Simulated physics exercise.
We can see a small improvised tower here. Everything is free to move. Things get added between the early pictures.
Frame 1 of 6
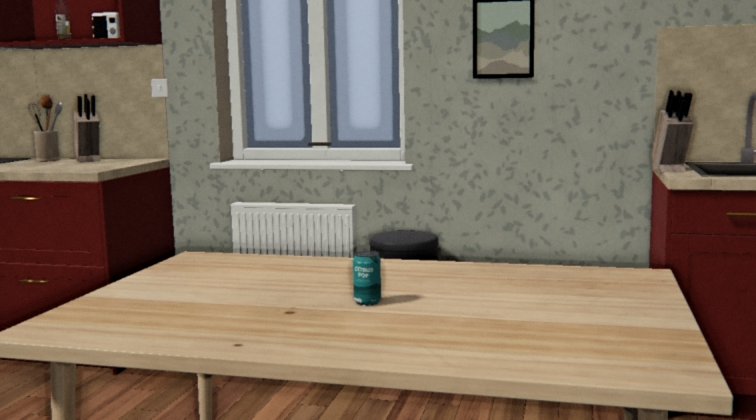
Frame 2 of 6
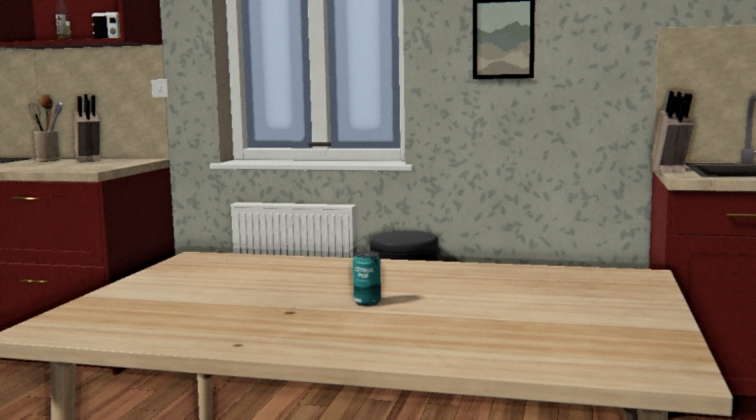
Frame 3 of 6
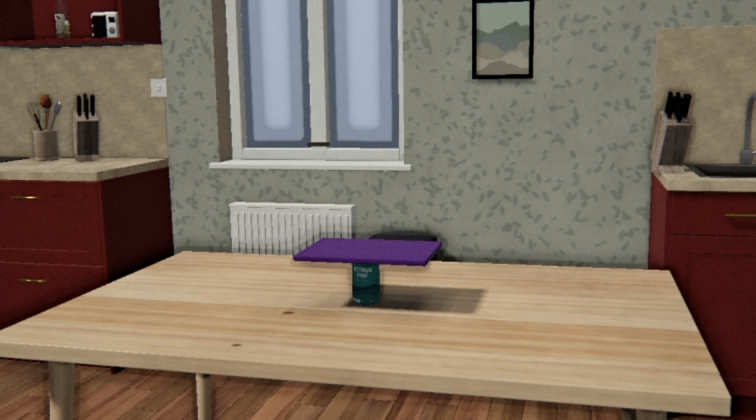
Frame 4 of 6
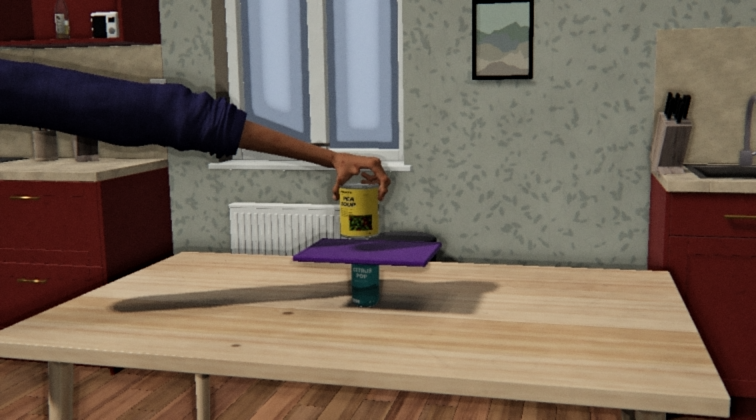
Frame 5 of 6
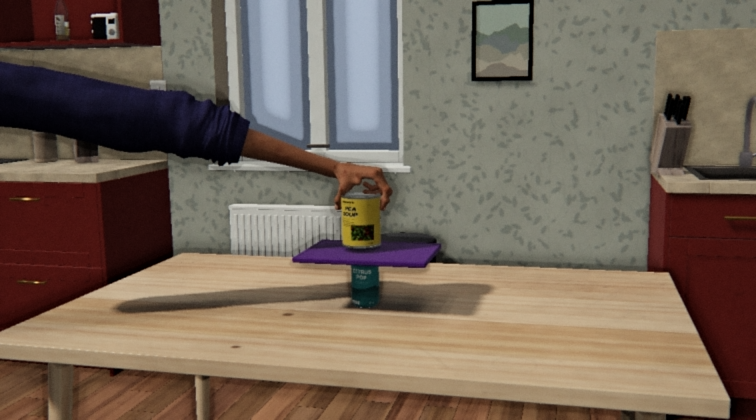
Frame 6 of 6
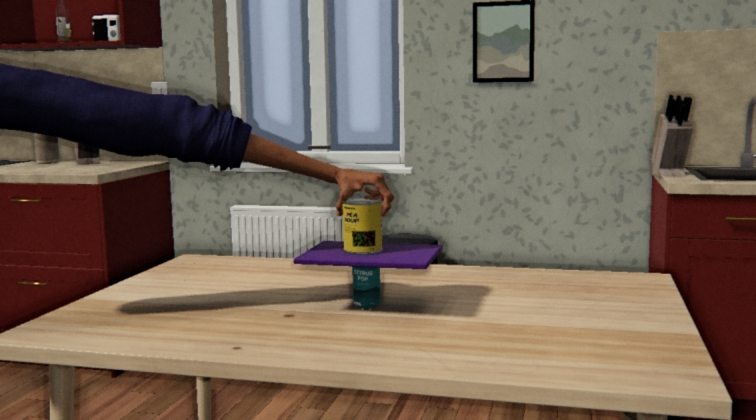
A hand reached in from the left with a yellow tin and lowered it a little onto a purple board, which had appeared on top of a turquoise can on the wooden table, and kept holding it.
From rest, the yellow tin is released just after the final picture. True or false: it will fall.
False.
Then, 0.30 s later than the last frame, all is still.
Then, 1.00 s later than the last frame, yellow tin resting near (363, 226).
Then, 2.20 s later than the last frame, yellow tin resting near (362, 226).
When it is over, all 3 as before. End places, in pixels of the last picture, yellow tin near (362, 226). The stack keeps its balance.
